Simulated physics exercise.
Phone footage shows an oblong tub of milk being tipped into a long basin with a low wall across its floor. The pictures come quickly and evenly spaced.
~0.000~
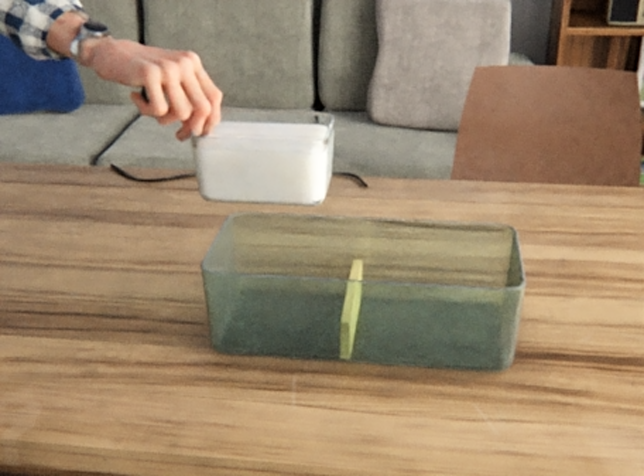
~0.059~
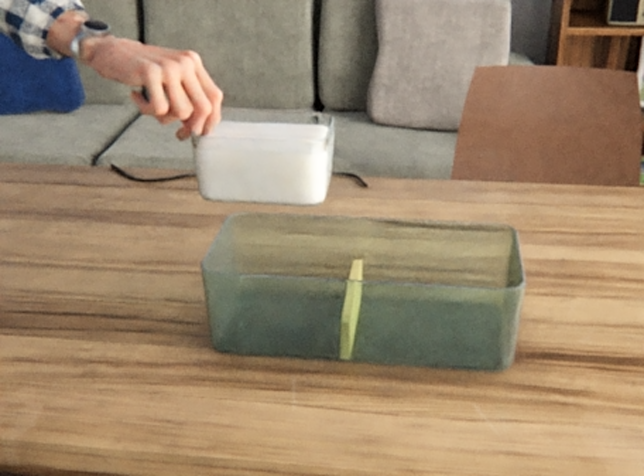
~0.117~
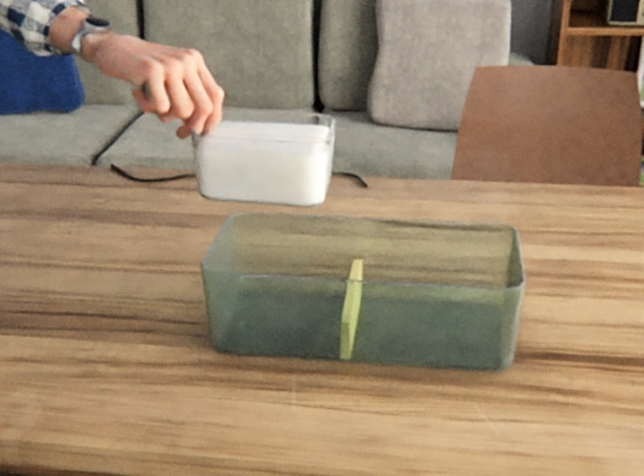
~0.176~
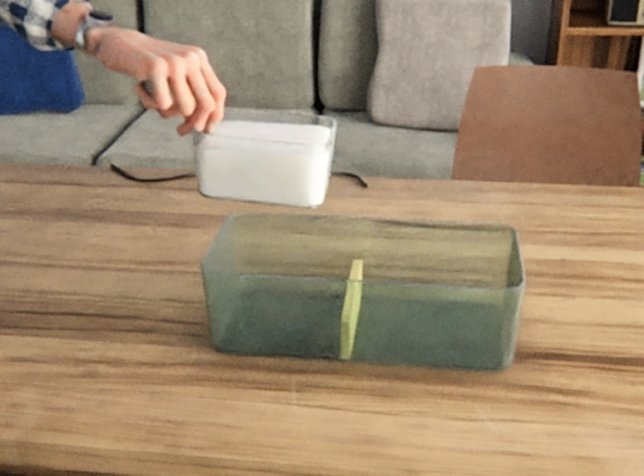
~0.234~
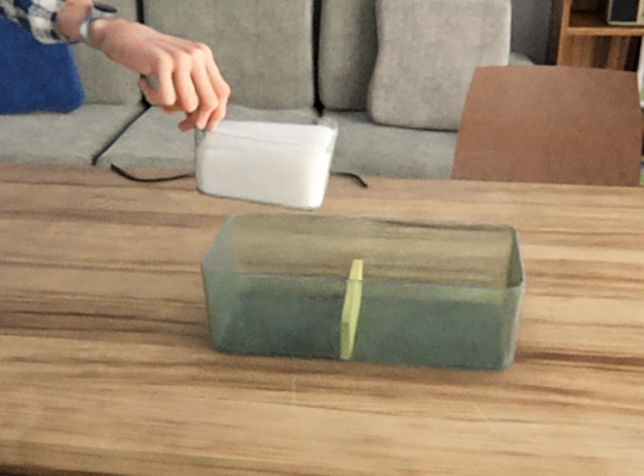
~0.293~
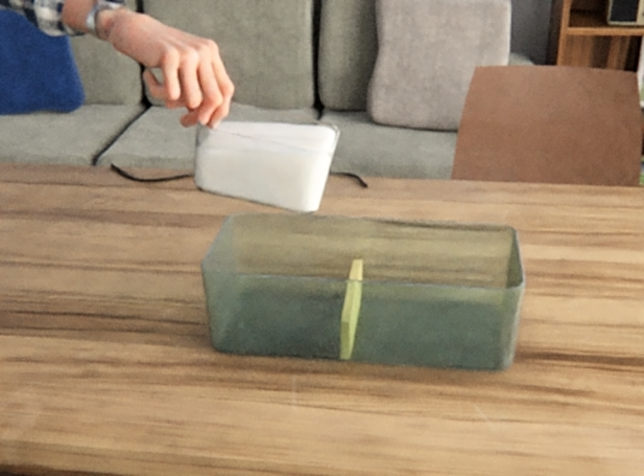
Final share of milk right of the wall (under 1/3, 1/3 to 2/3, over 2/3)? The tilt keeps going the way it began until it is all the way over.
Over 2/3.
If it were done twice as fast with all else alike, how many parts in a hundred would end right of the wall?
I'd estimate about 70 percent ends up there.
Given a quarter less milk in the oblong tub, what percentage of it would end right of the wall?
70 per cent.
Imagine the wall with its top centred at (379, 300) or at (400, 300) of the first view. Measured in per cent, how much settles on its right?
About 65 % and 40 %.
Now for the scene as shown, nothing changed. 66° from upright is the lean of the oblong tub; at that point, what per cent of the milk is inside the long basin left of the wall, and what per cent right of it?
Reading: Left some 0 %, right some 30 %.
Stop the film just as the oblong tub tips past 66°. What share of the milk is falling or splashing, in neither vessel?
It's close to 25 per cent.
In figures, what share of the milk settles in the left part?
About 20 per cent.
A moment on, the oblong tub is tipped part way and 43 per cent is still to pour, 1 is left of the wall and 29 right of it.
Next, the oblong tub is tipped right over and 5 per cent is still to pour, 14 is left of the wall and 78 right of it.
Then the oblong tub is tipped right over and 0 per cent is still to pour, 22 is left of the wall and 78 right of it.
Later the oblong tub is tipped right over and 0 per cent is still to pour, 22 is left of the wall and 78 right of it.
At rest 22 per cent lies left of the wall, 78 right of it and 1 outside.
